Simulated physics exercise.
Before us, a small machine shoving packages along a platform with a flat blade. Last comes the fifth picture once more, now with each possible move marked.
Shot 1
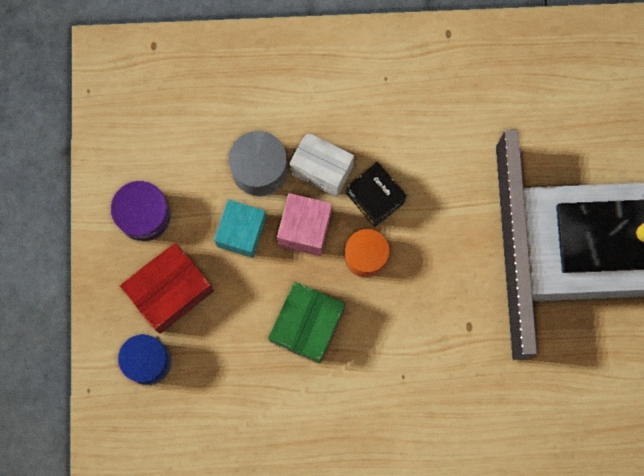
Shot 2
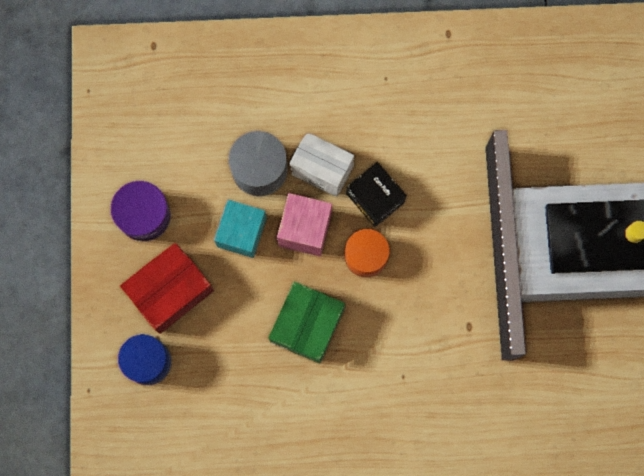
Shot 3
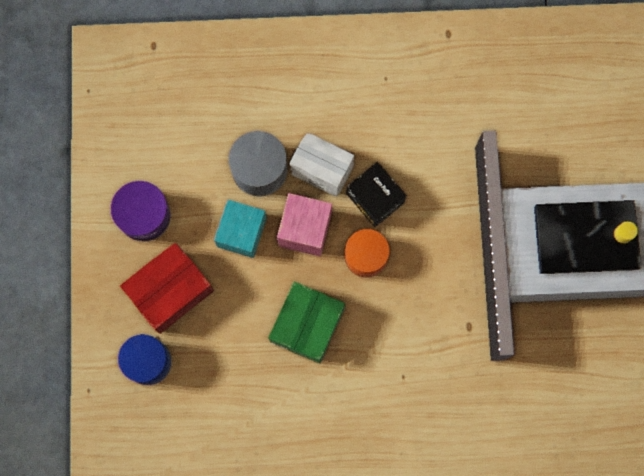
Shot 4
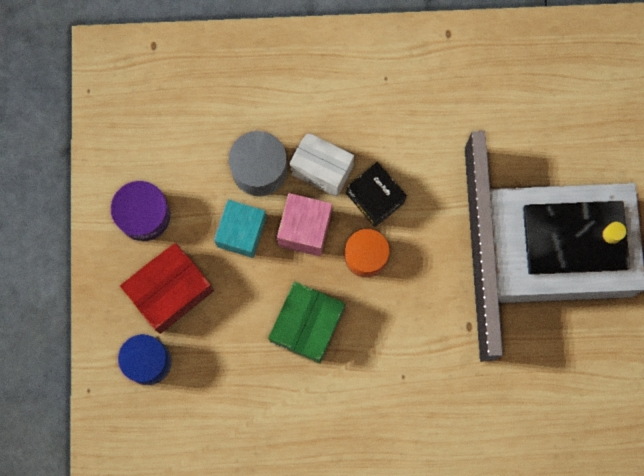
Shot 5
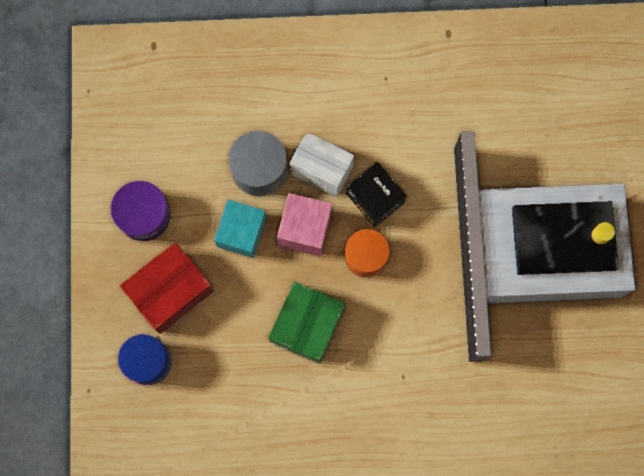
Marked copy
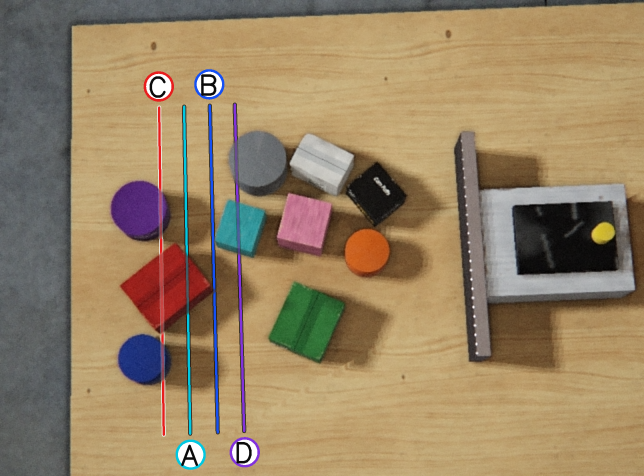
The footage shows a small machine with a wide flat blade moving steadily left across a wooden platform toward a cluster of colourful boxes, crates and canisters, which all stay still as the gap between them and the blade narrows.
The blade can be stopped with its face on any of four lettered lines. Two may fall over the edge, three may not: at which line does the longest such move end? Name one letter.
Up to line C.
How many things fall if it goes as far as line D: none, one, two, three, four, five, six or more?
The count is none.
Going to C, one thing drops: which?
The purple pail.
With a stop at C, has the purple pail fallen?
By then, yes.
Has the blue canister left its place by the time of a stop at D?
No.
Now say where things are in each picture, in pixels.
The first picture shows blue canister (145, 360); turquoise crate (241, 229); red box (168, 288).
The second picture shows robot (591, 236); pink crate (305, 226).
The third picture shows robot (580, 237); green box (307, 323).
The fourth picture shows robot (568, 237); orange canister (367, 254).
The fifth picture shows robot (557, 238); white box (323, 166); blue canister (145, 360); turquoise crate (241, 229).
On the marked copy, A at (187, 265); B at (214, 264); C at (161, 266); D at (239, 263).
Following C. Soon after the start, robot (443, 243); white box (302, 149); black box (321, 195).
Later, robot (330, 248); purple pail (130, 212); red box (155, 289).
In the end, robot (242, 251); purple pail over the edge; blue canister (78, 364); one fallen.
As for the rest, A is within the limit but short; B is within the limit but short; D is within the limit but short.
